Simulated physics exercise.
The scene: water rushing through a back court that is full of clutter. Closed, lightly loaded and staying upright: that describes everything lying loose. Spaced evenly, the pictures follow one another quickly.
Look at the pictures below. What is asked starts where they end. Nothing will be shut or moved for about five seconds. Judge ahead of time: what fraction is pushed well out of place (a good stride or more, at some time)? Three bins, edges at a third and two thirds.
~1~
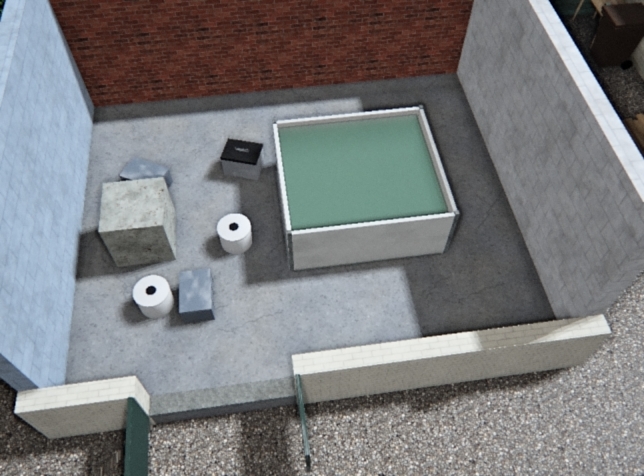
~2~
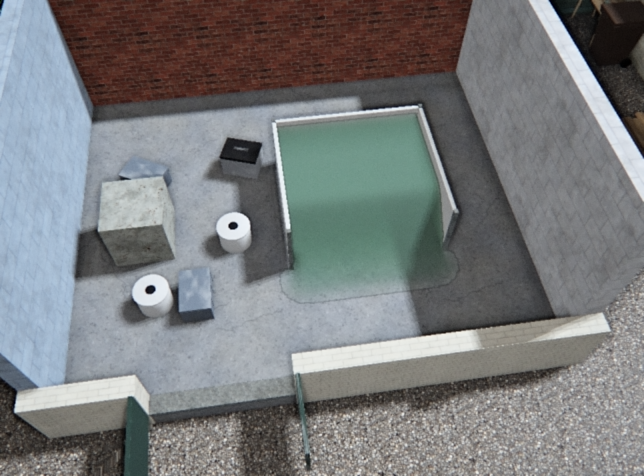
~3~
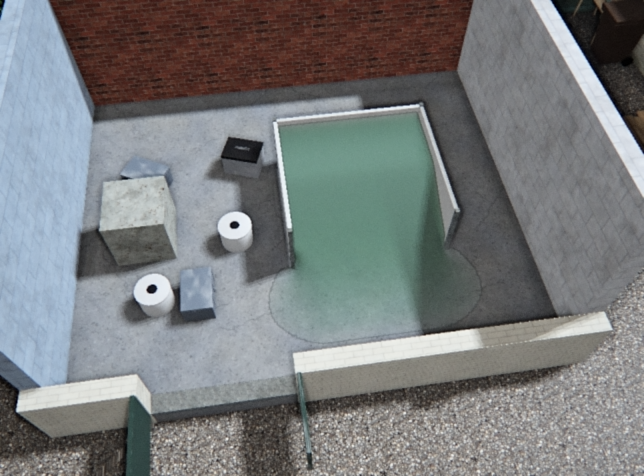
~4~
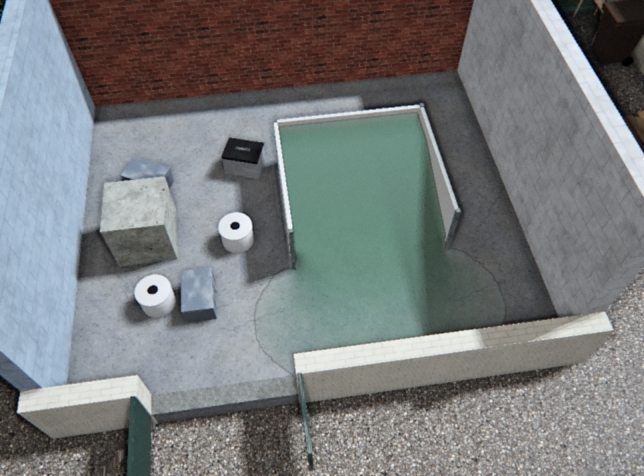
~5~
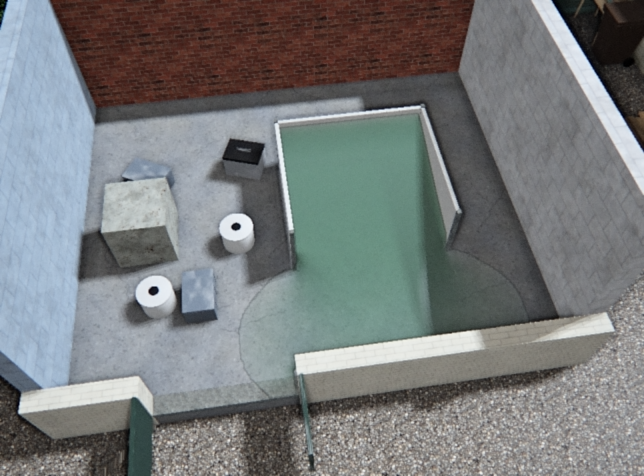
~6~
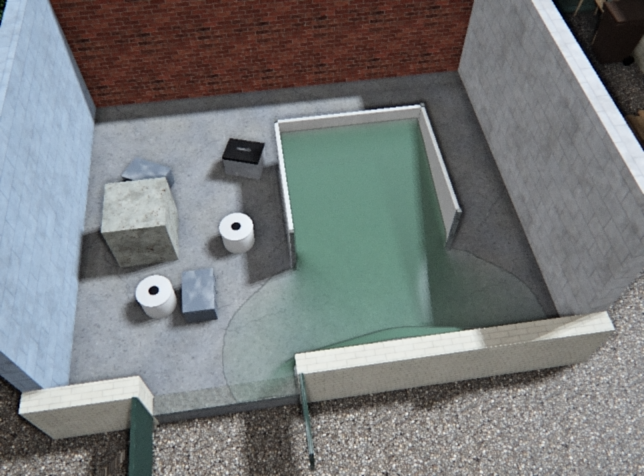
The result is a share of a third to two thirds.
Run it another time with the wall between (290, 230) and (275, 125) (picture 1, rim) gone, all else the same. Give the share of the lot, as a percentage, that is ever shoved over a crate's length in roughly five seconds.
Close to 100 in a hundred.
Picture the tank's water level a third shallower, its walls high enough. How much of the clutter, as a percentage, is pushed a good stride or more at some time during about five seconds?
40 in a hundred, or close to it.
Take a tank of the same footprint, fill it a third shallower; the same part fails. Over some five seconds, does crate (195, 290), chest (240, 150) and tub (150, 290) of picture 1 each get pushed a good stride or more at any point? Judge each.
Well, one by one: Carried that far, not carried that far, carried that far.
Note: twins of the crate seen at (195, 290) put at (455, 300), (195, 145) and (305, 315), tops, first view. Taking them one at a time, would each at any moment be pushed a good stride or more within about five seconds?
Results - 1: Ends up far away; 2: Doesn't go far; 3: Ends up far away.
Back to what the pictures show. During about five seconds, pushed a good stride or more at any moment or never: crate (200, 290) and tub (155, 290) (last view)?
Going by the listed order, the first is beyond that distance and the second beyond that distance.
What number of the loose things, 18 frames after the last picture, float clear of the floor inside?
That would be 2.
A moment on, 0 of 5 are well off their spots; 0 afloat.
Next, 0 of 5 are well off their spots; 0 afloat.
Later, 2 of 5 are well off their spots; 2 afloat.
In the end, 2 of 5 are well off their spots, and 3 have been at some point; 3 afloat.
